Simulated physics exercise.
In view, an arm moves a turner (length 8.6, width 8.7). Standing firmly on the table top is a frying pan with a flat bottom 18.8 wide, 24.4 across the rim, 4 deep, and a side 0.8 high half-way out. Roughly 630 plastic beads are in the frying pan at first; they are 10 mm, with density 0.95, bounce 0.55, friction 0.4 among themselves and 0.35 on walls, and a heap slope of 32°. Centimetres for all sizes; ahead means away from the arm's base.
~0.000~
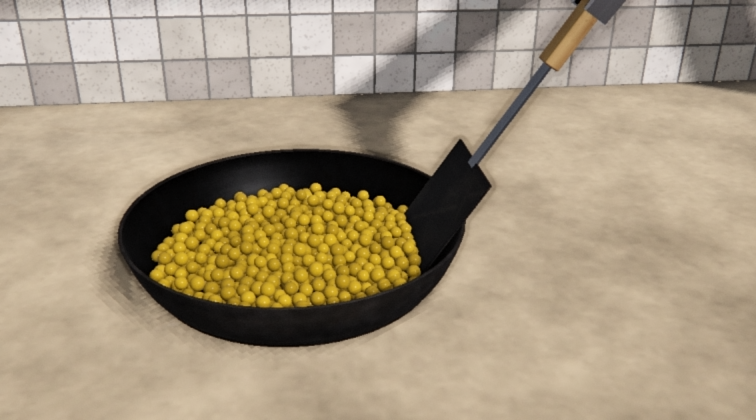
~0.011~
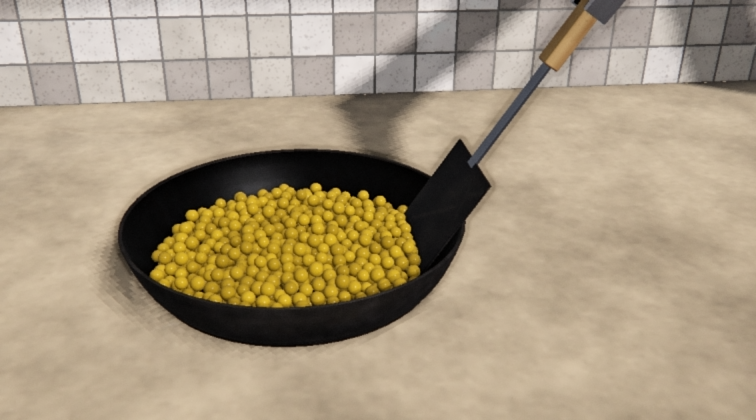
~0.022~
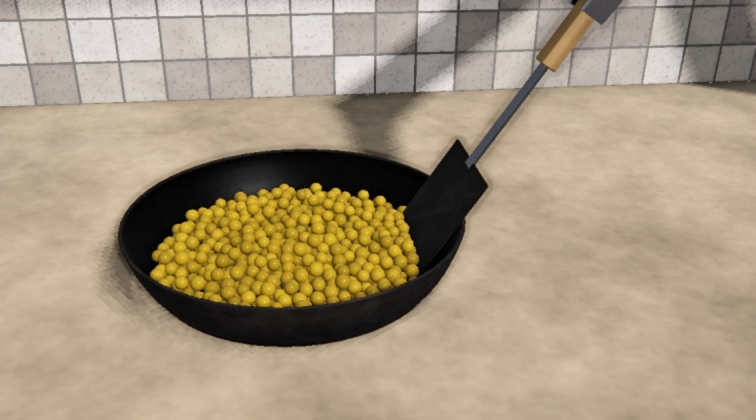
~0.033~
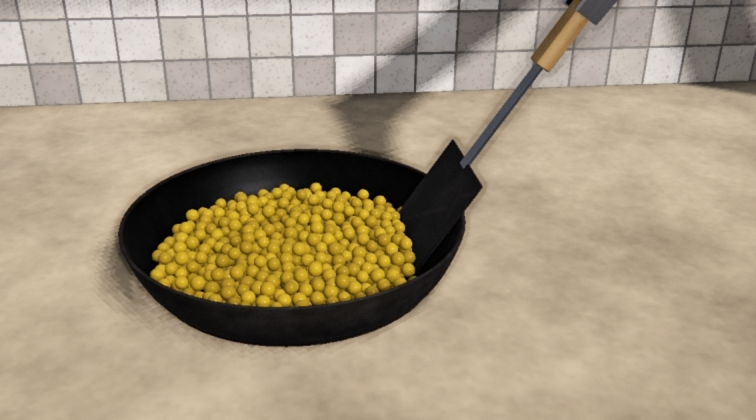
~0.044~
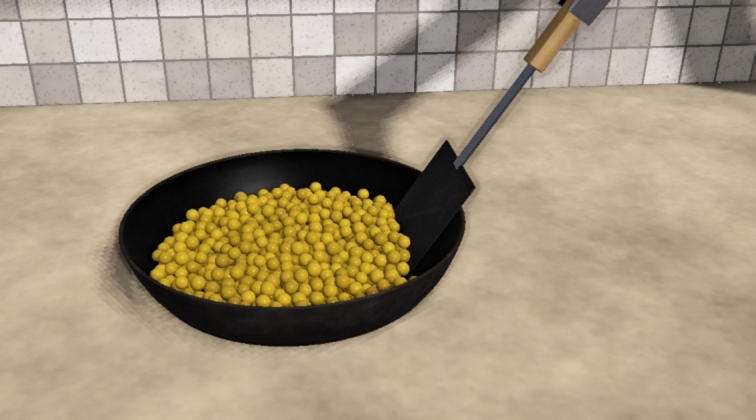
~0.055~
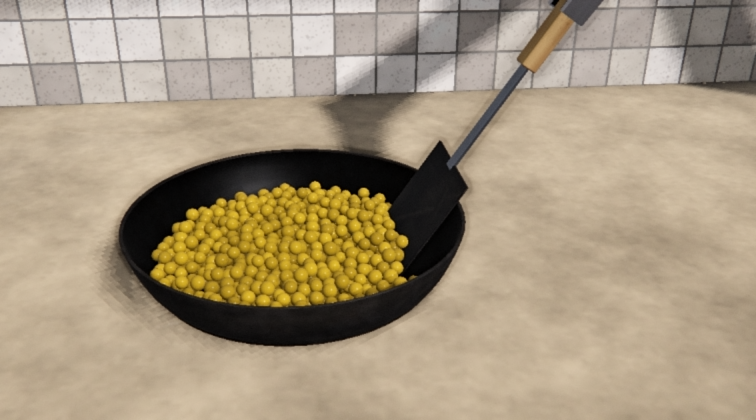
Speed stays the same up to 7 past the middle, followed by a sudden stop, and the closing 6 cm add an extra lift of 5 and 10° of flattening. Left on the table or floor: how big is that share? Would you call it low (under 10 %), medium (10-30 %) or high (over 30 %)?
I would call it low.
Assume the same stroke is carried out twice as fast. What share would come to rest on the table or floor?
In that case, close to 15 per cent.
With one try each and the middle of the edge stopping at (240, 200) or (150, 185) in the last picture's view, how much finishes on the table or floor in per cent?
Estimates, in order: 0 % and 15 %.
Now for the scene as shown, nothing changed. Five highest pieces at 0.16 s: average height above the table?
4 cm.
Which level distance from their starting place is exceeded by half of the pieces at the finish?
Some 3 centimetres.
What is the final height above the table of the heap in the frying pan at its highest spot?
Top of the heap: Roughly 4.5 cm above the table top.
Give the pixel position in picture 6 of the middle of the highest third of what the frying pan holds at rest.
Near (189, 240).
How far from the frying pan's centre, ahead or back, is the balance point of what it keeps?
Ahead, by around 4.0 cm.
After 0.16 s, sloping 56°, highest piece 4 above the table; 628 in the frying pan.
After 0.27 s, sloping 52°, highest piece 6 above the table; 628 in the frying pan.
After 0.53 s, sloping 46°, highest piece 5 above the table; 618 in the frying pan, 8 on the table or floor, 2 on the blade or in flight.
After 1.58 s, sloping 46°, highest piece 5 above the table; 618 in the frying pan, 10 on the table or floor.
At rest, 618 in the frying pan, 10 on the table or floor. That is 2 % on the table or floor.
